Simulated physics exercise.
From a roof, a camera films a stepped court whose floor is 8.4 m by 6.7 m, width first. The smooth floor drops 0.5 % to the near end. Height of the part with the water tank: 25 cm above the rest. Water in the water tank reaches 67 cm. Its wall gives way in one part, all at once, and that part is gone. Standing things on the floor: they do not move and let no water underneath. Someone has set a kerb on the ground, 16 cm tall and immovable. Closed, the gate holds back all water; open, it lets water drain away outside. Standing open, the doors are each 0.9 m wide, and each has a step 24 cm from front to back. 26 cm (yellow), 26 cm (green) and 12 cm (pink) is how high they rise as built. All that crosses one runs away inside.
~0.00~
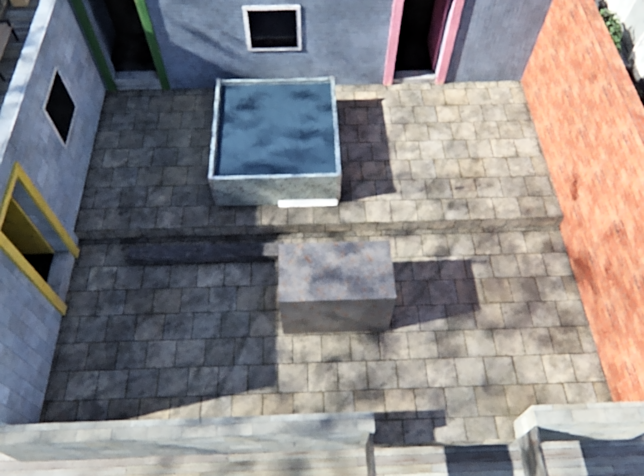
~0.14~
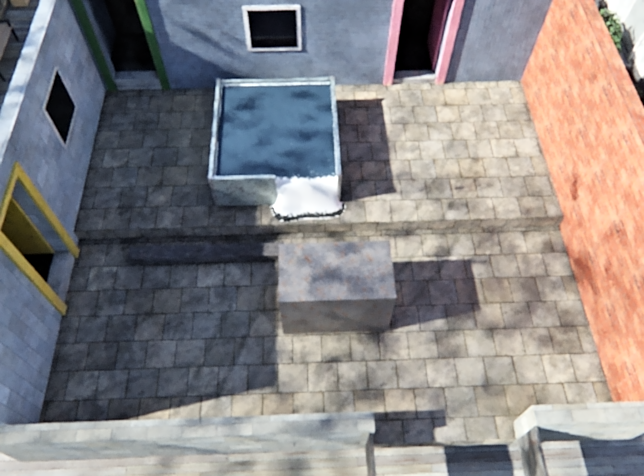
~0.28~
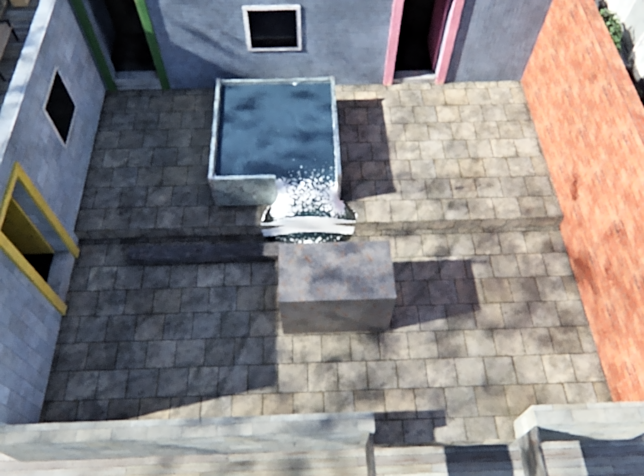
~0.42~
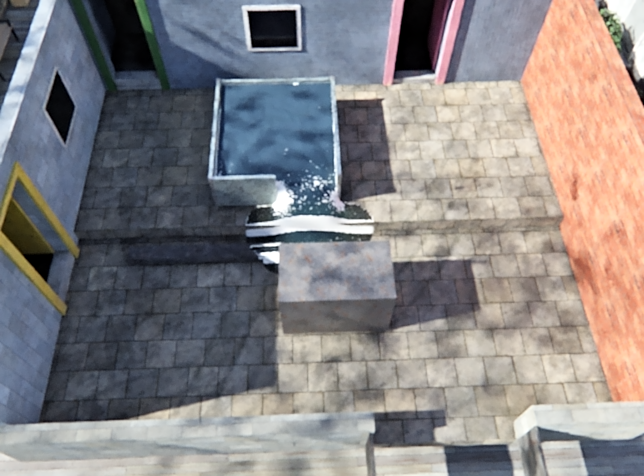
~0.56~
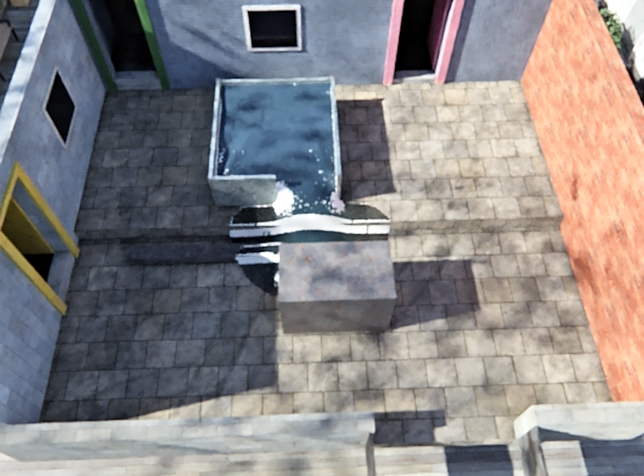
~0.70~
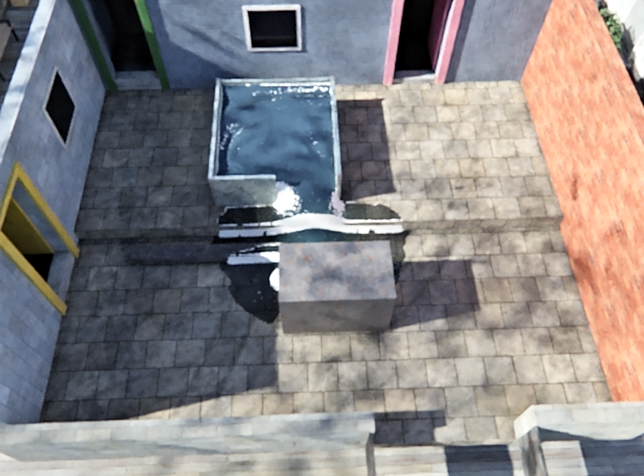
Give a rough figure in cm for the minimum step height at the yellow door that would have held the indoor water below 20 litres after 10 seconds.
10.5 cm.
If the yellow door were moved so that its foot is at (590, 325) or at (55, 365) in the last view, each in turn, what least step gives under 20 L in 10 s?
About 14.0 cm for the first and 11.0 cm for the second.
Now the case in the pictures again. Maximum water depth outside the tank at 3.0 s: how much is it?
36 cm.
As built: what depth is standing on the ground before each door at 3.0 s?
Depths, in cm - yellow: 14, green: 0, pink: 0.
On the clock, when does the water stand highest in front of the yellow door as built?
About 2.8 seconds.
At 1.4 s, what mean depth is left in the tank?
I'd put it at some 49 centimetres on average.
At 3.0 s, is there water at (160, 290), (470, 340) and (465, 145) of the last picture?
Going in order: Swamped, swamped, untouched.
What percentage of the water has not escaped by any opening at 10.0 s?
I'd put it at about 94 per cent.
After 1.4 s water covers 15 % of the floor, deepest (55 cm) near (321, 273); it has not reached the yellow door.
After 3.0 s water covers 40 % of the floor, deepest (36 cm) near (321, 273); 14 cm at the yellow door, 0 litres in over its 26 cm step.
After 10.0 s water covers 55 % of the floor, deepest (16 cm) near (575, 419); 9 cm at the yellow door, 0 litres in over its 26 cm step.
At the yellow door as built, the water arrived by 2.3 s and peaked near 15 cm at 2.8 s.
With a step of 9.5 cm, 30 litres would have come in within the 10 s; with 12.5 cm, 7 litres. So under 20 litres takes about 10.5 cm.
